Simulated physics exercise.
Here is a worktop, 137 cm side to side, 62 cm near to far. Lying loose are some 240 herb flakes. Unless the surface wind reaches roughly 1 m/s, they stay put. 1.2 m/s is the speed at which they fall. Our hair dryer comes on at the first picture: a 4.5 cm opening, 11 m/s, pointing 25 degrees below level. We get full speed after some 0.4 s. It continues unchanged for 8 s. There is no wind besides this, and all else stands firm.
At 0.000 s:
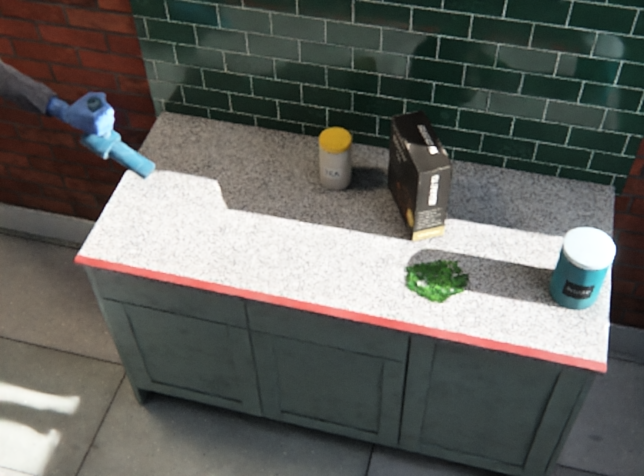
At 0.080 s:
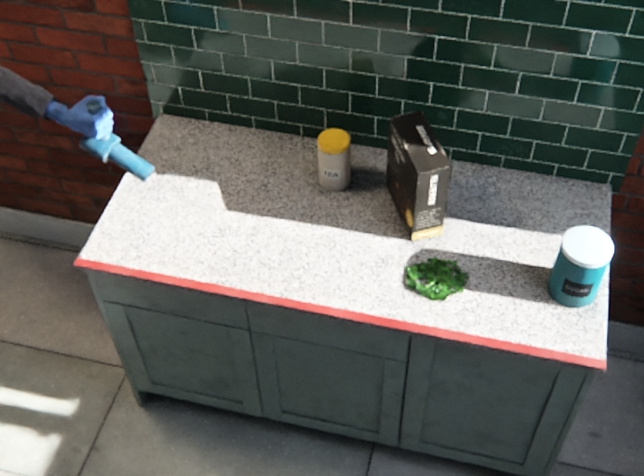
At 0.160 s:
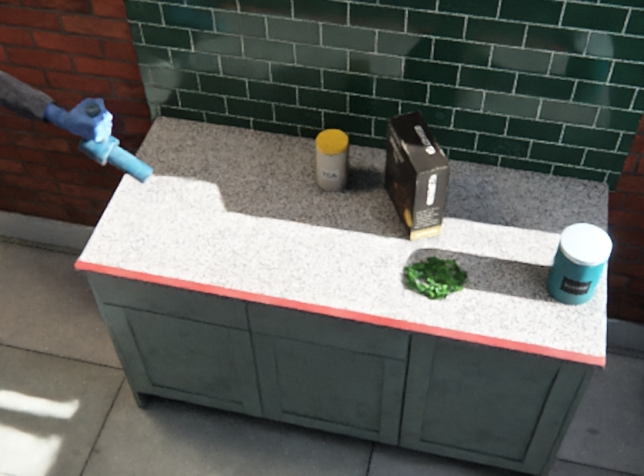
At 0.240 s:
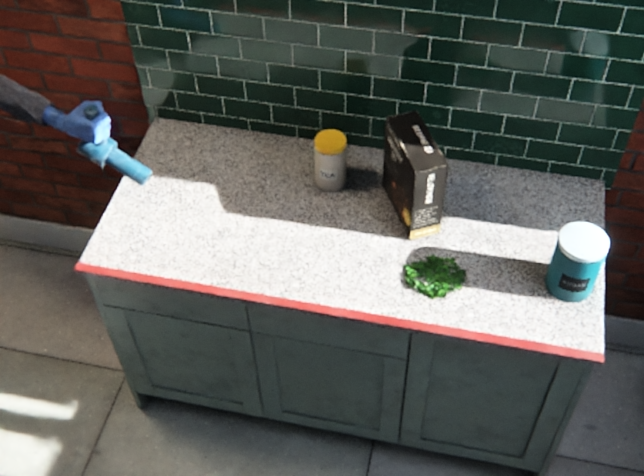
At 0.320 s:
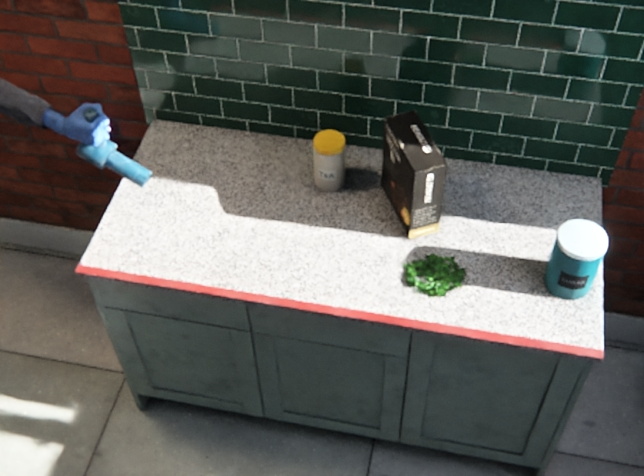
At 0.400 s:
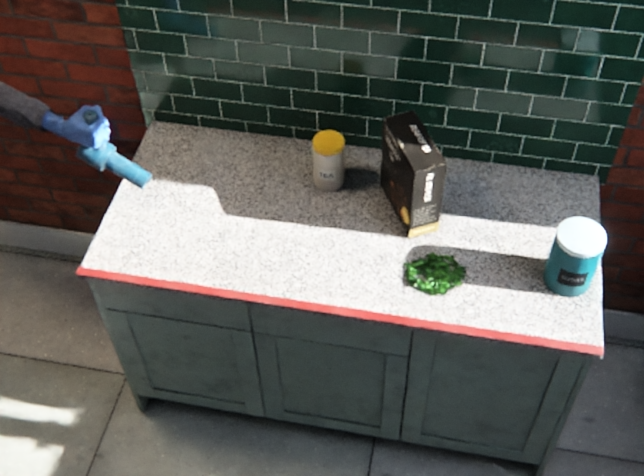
A gloved hand at the left pointed a blue hair dryer across a speckled worktop edged in red, while a clump of green herb flakes, a dark carton and two lidded containers stayed still.
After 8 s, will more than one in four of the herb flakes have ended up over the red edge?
No.
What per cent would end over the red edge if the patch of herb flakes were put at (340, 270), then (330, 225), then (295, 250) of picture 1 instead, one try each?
60, 0 and 60 in a hundred, respectively.
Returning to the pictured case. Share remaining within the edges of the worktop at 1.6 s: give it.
Estimate: Around 25 percent.
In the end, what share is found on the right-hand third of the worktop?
About 15 percent.
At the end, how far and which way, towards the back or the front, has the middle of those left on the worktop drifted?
Toward the rear, roughly 5 cm.
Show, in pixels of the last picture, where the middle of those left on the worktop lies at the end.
Look near pixel (554, 291) of the last view.
After 1.6 s, 21 % are on the move or not yet settled, 2 % are over the red edge; the middle of those still in play is near (543, 277).
After 2.6 s, 15 % are on the move or not yet settled, 2 % are over the red edge; the middle of those still in play is near (543, 277).
After 4.4 s, 14 % are on the move or not yet settled, 2 % are over the red edge; the middle of those still in play is near (543, 277).
After 8.0 s, at the end, 2 % are over the red edge.
